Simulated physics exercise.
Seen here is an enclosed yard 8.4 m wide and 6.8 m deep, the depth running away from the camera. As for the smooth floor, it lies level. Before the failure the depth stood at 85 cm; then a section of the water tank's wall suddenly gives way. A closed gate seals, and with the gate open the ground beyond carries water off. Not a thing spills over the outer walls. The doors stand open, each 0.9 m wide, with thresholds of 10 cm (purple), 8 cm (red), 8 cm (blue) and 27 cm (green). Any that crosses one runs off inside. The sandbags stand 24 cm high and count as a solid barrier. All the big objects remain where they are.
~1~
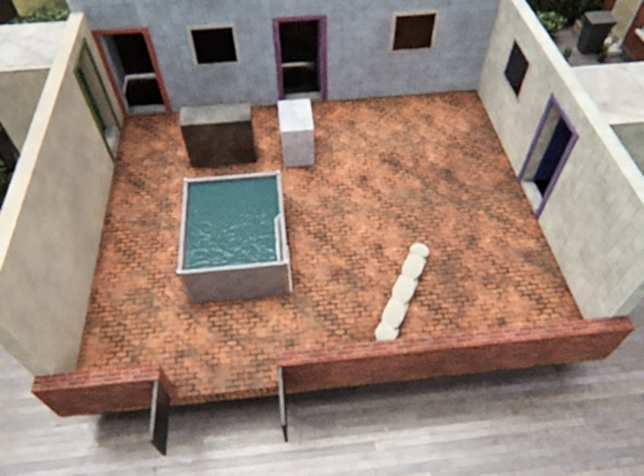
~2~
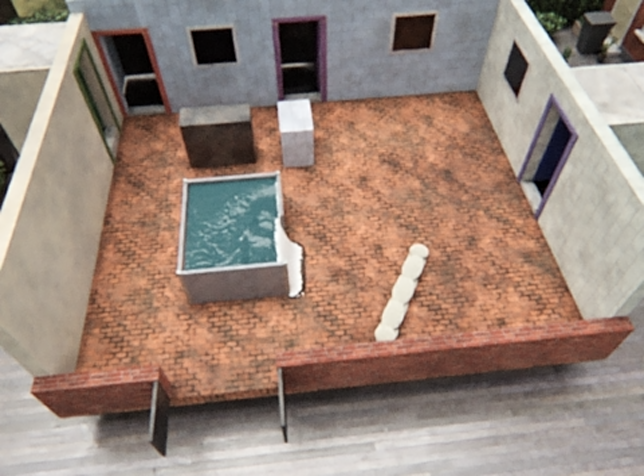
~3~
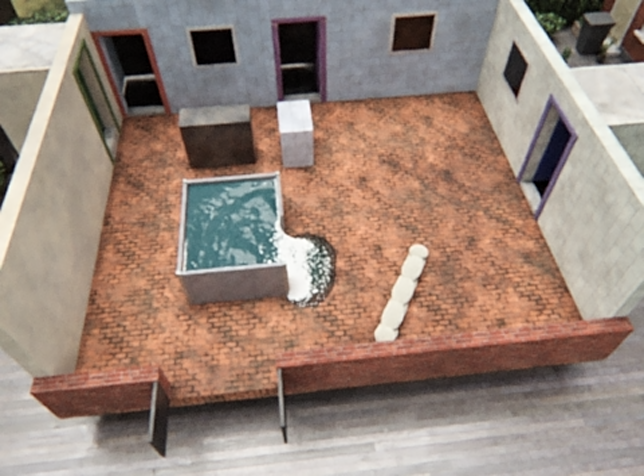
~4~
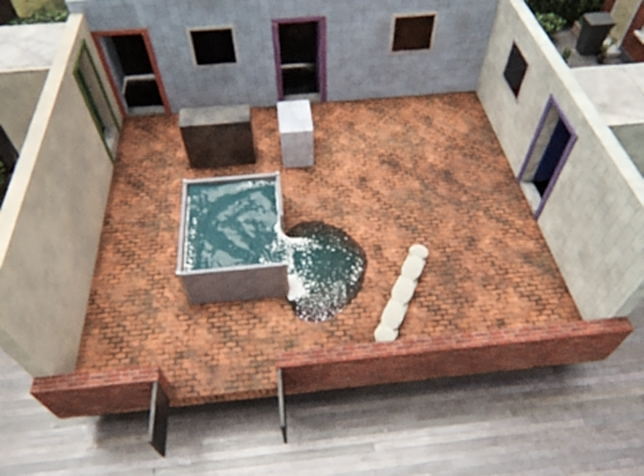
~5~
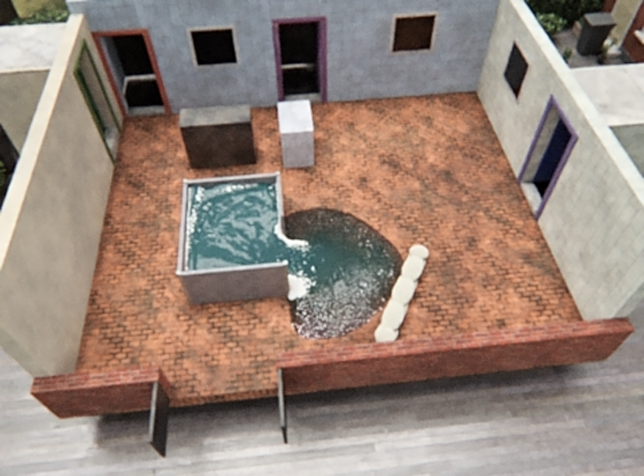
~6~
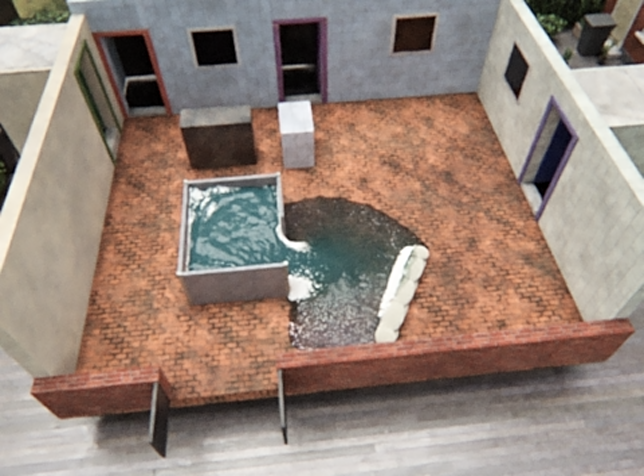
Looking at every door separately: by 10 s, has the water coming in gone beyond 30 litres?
One by one: The purple door stops short of the limit, the red door stops short of the limit, the blue door overruns the limit, the green door stops short of the limit.
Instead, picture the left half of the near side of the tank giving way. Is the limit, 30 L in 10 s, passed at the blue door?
So, blue door: Within bounds.
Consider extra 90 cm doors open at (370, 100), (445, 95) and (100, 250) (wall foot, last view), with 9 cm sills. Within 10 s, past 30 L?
Taking them in order, the first gets too little, the second enough and the third too little.
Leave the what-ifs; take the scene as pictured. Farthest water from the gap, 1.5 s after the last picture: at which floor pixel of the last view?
That lands around (492, 138) in the last picture.
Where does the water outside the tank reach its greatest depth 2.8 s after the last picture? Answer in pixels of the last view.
Roughly at pixel (471, 94).
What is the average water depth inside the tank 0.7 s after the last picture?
I'd put the average depth near 52 cm.
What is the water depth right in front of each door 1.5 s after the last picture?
Depths: Purple door 0 cm, red door 0 cm, blue door 15 cm, green door 0 cm.
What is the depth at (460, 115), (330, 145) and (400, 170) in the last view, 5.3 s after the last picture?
Reading - approx. 14 / 2 / 3 cm.
Then, 0.7 s after the last picture water covers 25 % of the floor and is deepest (44 cm) near (396, 285); purple door not reached, red door not reached, blue door not reached, green door not reached.
Then, 1.5 s after the last picture water covers 40 % of the floor and is deepest (35 cm) near (396, 285); purple door not reached, red door not reached, blue door 15 cm at the sill, 18 L in, green door not reached.
Then, 2.8 s after the last picture water covers 50 % of the floor and is deepest (34 cm) near (471, 94); purple door not reached, red door not reached, blue door 14 cm at the sill, 71 L in, green door not reached.
Then, 5.3 s after the last picture water covers 70 % of the floor and is deepest (14 cm) near (460, 141); purple door 4 cm at the sill, 0 L in, red door not reached, blue door 7 cm at the sill, 90 L in, green door not reached.
Then, 9.3 s after the last picture water covers 90 % of the floor and is deepest (10 cm) near (130, 129); purple door 6 cm at the sill, 0 L in, red door 7 cm at the sill, 0 L in, blue door 4 cm at the sill, 91 L in, green door 8 cm at the sill, 0 L in.
